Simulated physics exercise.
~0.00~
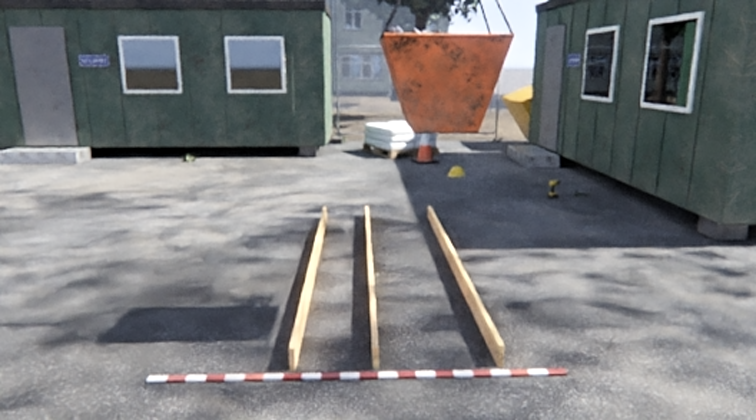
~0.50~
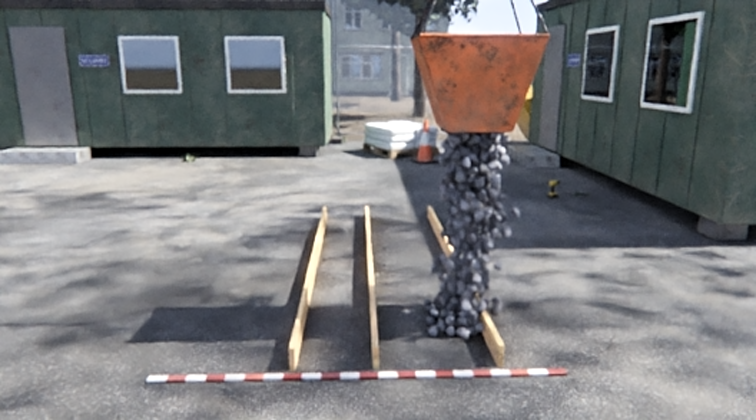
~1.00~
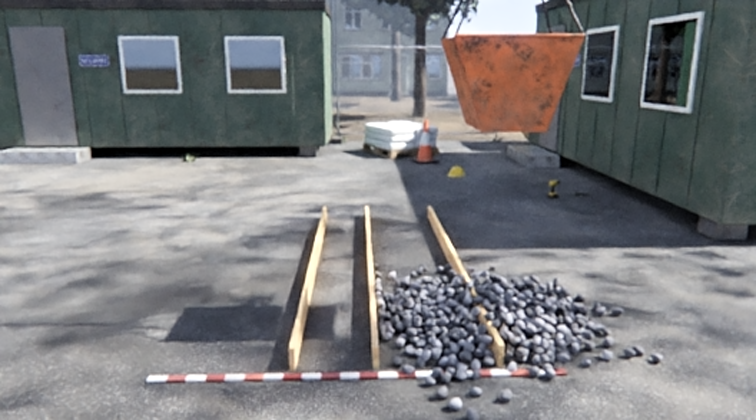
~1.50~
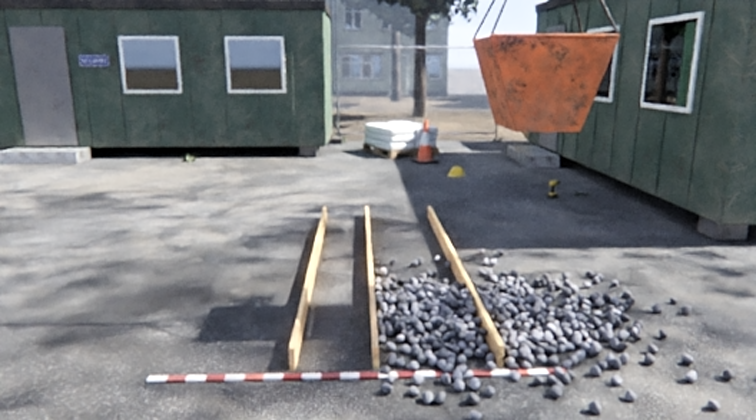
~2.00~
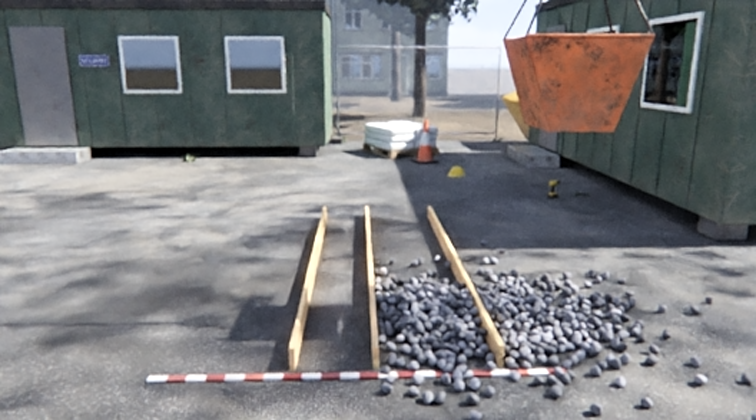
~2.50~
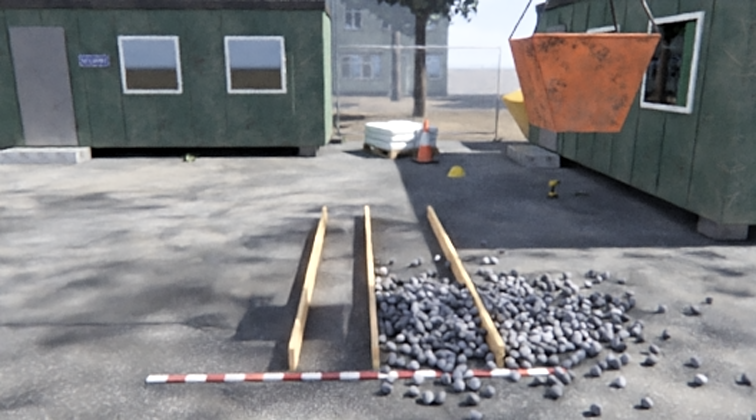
An orange skip moving right drops grey stones that settle across and beyond the right bay.
